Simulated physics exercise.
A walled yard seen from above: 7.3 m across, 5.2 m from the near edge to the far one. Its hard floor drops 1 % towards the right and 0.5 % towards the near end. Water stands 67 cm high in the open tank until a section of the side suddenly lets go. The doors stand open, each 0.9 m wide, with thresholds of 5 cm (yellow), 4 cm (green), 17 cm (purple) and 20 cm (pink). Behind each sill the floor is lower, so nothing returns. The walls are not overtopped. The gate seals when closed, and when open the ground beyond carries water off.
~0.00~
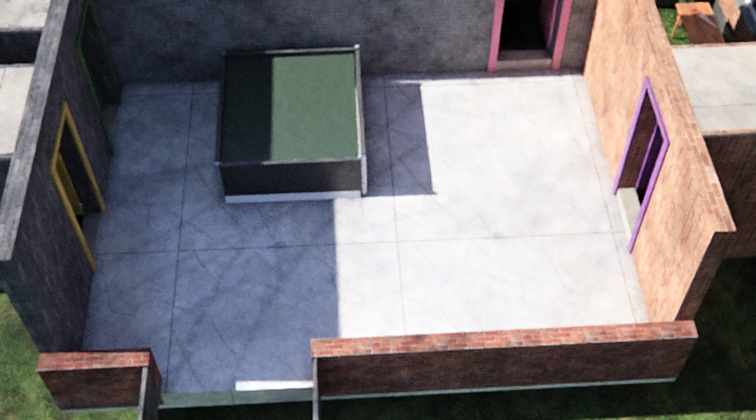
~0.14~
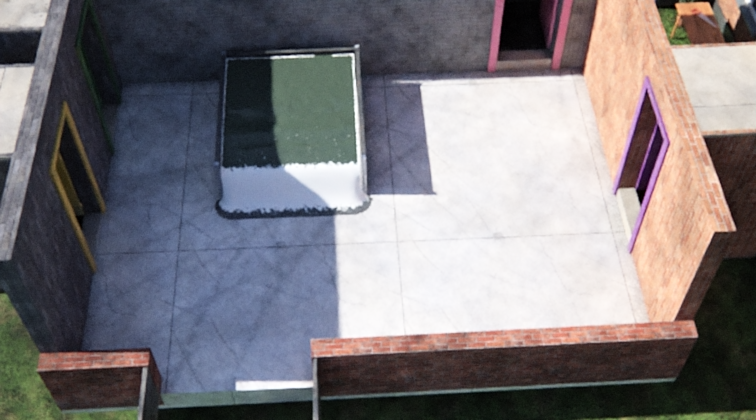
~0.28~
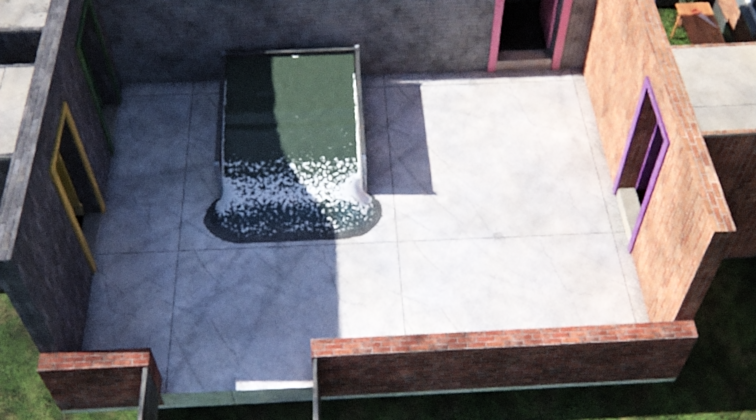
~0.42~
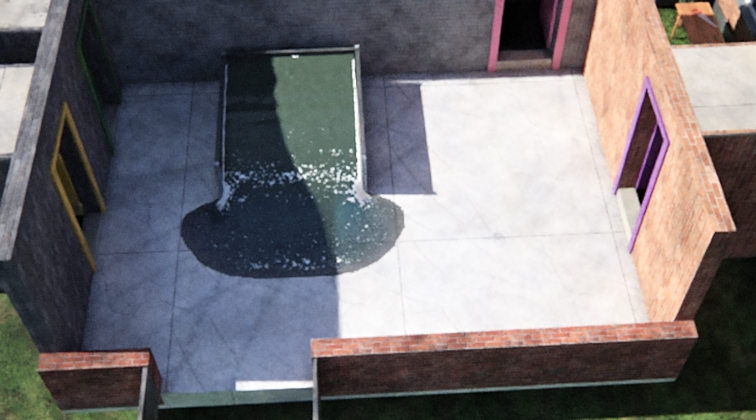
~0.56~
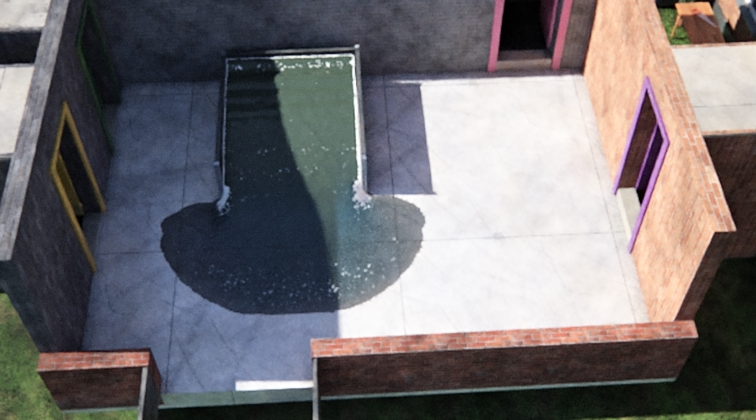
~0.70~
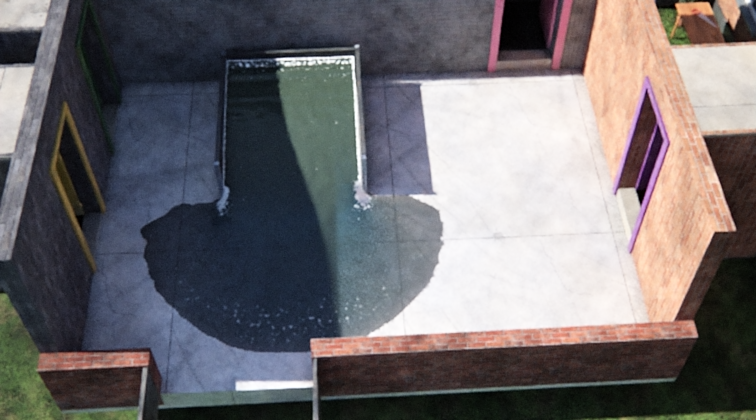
To begin with, an open tank of dark green water sits still in a walled yard with a pale floor. Its near side gives way and water pours out, whitening with foam. The dark sheet then fans outward across the floor, widening left and right and spreading towards the low brick wall.
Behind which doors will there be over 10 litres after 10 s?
Within that time: At the yellow door it does not reach the limit; at the green door it does not reach the limit; at the purple door it does not reach the limit; at the pink door it does not reach the limit.
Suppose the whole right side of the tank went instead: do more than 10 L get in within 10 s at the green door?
Then: Green below.
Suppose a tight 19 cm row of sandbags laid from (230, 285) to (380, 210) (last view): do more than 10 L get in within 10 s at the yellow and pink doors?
Then: Yellow above, pink below.
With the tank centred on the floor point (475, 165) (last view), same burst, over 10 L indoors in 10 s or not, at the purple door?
Against that limit: Purple below.
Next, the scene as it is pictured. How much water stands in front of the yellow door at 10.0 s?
Roughly 1.0 cm deep.
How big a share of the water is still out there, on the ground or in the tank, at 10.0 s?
Some 54 per cent remains.
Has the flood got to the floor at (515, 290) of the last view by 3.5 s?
It is under water.
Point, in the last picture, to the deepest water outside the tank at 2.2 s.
At about (339, 368).
After 1.4 s water covers 35 % of the floor and is deepest (35 cm) near (325, 368); yellow door not reached, green door not reached, purple door not reached, pink door not reached.
After 2.2 s water covers 45 % of the floor and is deepest (34 cm) near (339, 368); yellow door 2 cm at the sill, 0 L in, green door not reached, purple door not reached, pink door not reached.
After 3.5 s water covers 50 % of the floor and is deepest (30 cm) near (652, 353); yellow door 4 cm at the sill, 0 L in, green door not reached, purple door 10 cm at the sill, 0 L in, pink door not reached.
After 6.0 s water covers 80 % of the floor and is deepest (16 cm) near (580, 82); yellow door 3 cm at the sill, 0 L in, green door 1 cm at the sill, 0 L in, purple door 10 cm at the sill, 0 L in, pink door 13 cm at the sill, 0 L in.
After 10.0 s water covers 95 % of the floor and is deepest (10 cm) near (330, 83); yellow door 1 cm at the sill, 0 L in, green door 3 cm at the sill, 0 L in, purple door 6 cm at the sill, 0 L in, pink door 8 cm at the sill, 0 L in.
